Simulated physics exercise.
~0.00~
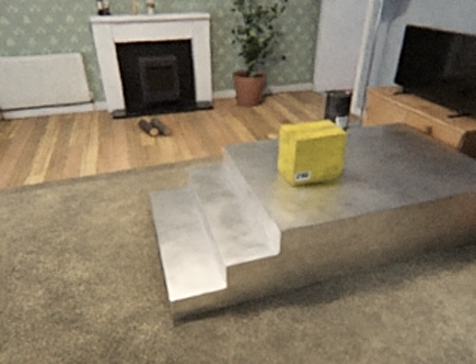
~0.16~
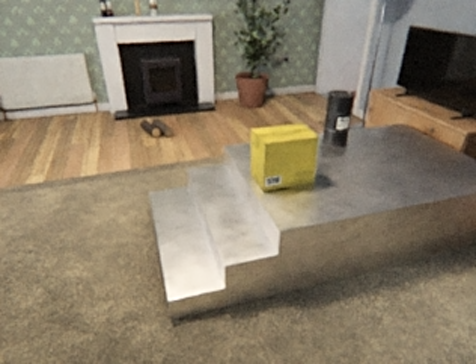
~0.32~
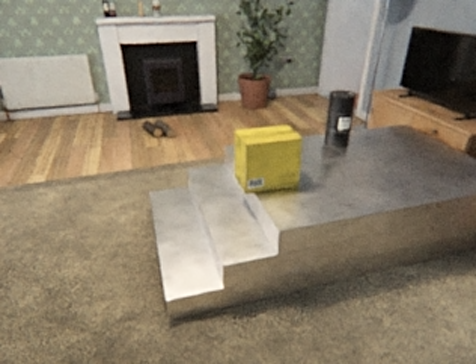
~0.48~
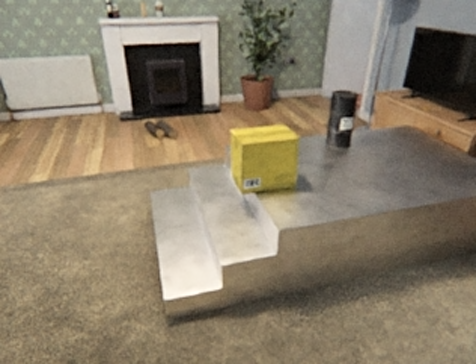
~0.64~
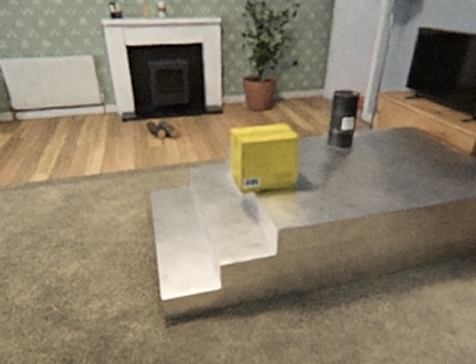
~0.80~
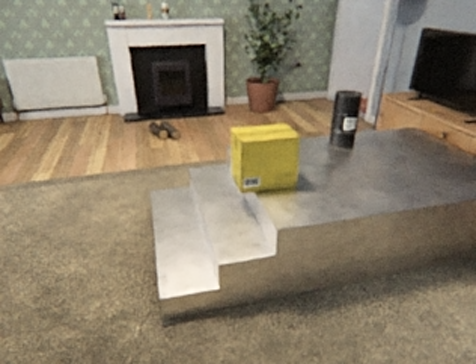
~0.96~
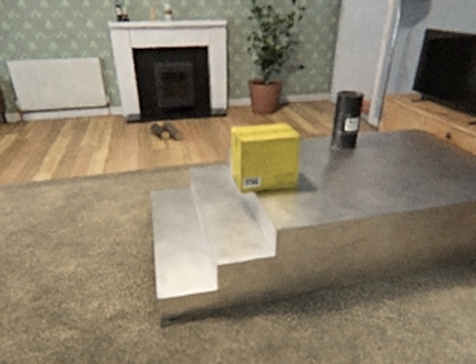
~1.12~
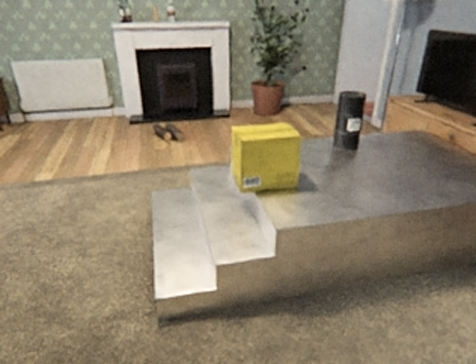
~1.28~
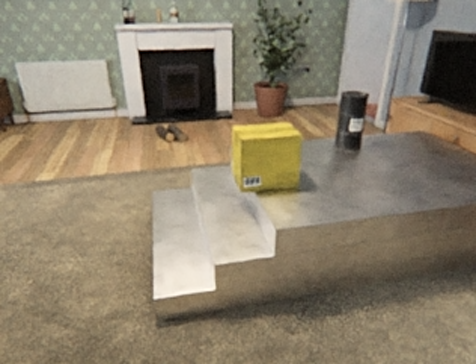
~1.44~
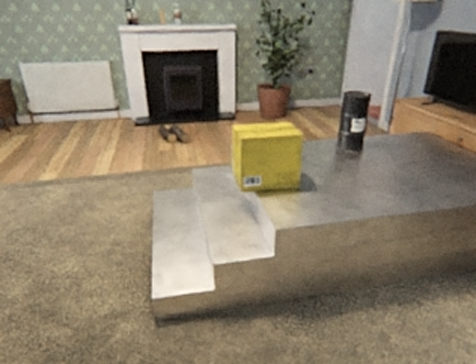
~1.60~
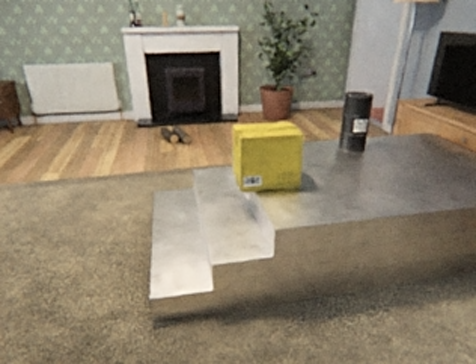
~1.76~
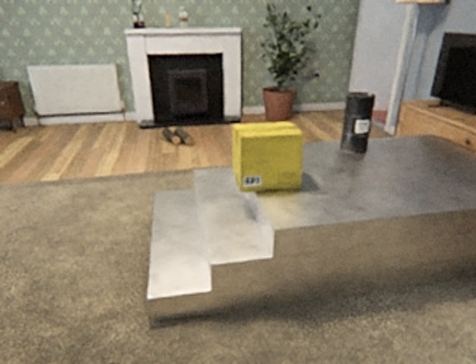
In a living room with a fireplace, a potted plant and a television, a grey block with a short flight of steps stands on the carpet. A yellow box sits upright on its flat top, with a dark canister standing farther back. The box slides left toward the steps, revealing more of the canister behind it. It slows after a short distance and stops close to the top step, without tipping. From there the view drifts slightly sideways, and both objects remain upright on the landing.
